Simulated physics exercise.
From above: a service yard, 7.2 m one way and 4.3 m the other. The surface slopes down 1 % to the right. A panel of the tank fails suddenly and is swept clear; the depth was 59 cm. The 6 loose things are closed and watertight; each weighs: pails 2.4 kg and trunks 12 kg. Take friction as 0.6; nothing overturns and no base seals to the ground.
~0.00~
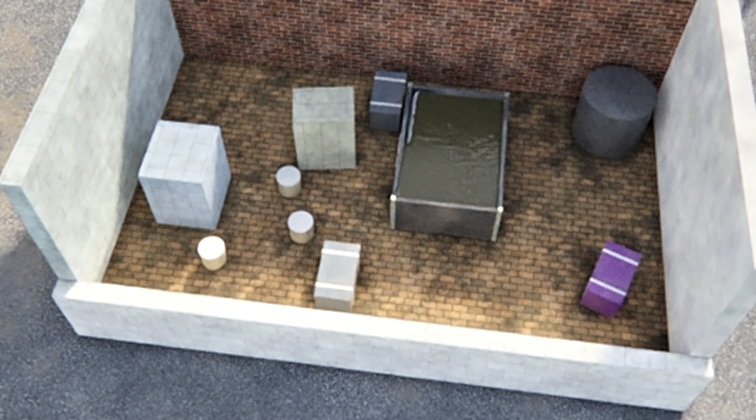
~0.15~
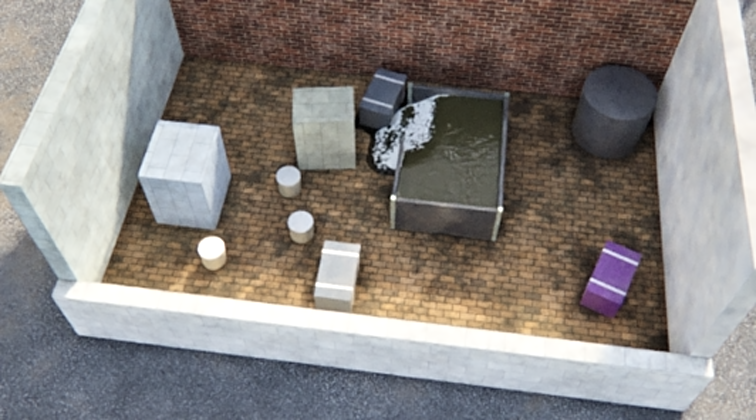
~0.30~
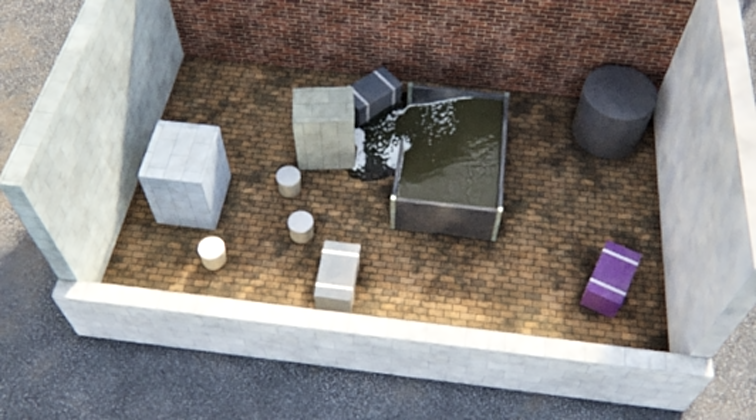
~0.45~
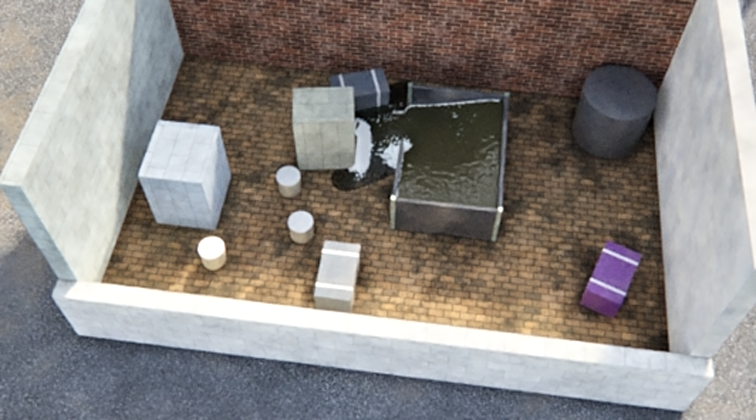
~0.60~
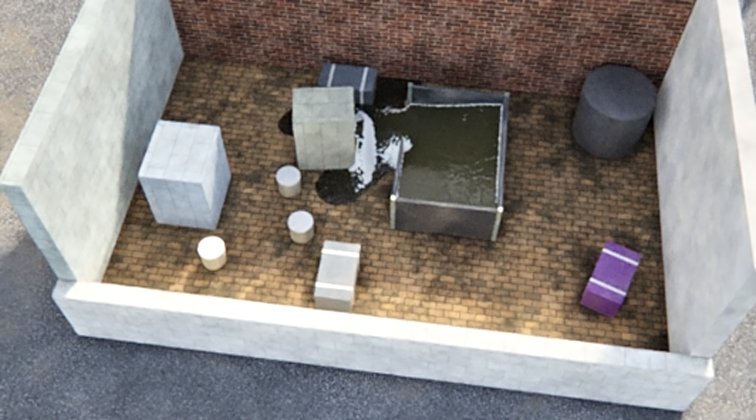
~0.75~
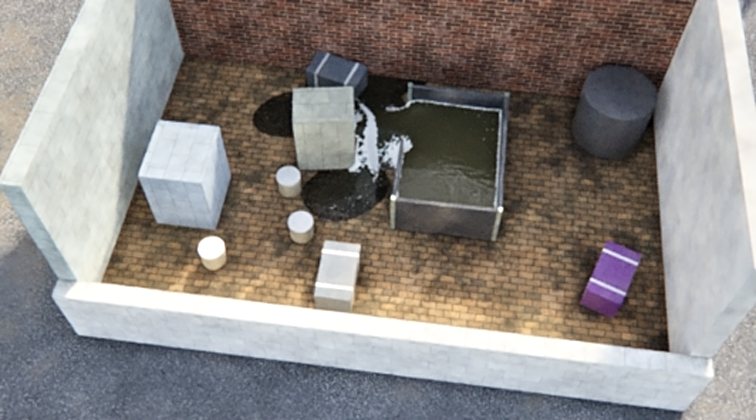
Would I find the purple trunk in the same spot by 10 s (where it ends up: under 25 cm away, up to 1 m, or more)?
Purple trunk moves a short way.
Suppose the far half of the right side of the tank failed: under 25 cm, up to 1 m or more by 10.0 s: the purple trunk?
Then the purple trunk gets carried off.
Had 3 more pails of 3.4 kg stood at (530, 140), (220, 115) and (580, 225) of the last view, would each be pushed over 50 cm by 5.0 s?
In that order: Under, over, short of it.
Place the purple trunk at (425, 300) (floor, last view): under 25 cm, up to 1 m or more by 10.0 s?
It travels far.
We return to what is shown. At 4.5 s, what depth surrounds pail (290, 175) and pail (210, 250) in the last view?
Roughly 3 and 3 cm.
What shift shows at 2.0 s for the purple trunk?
About 0 cm.
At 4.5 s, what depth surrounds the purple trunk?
About 1 cm.
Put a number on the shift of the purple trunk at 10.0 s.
About 60 cm.
After 2.0 s the purple trunk is near (614, 272), 0.0 m from its start, aground; 1 afloat.
After 4.5 s the purple trunk is near (614, 272), 0.0 m from its start, aground; 2 afloat.
After 7.0 s the purple trunk is near (614, 272), 0.0 m from its start, aground; 5 afloat.
After 10.0 s the purple trunk is near (649, 249), 0.6 m from its start, afloat; 6 afloat.
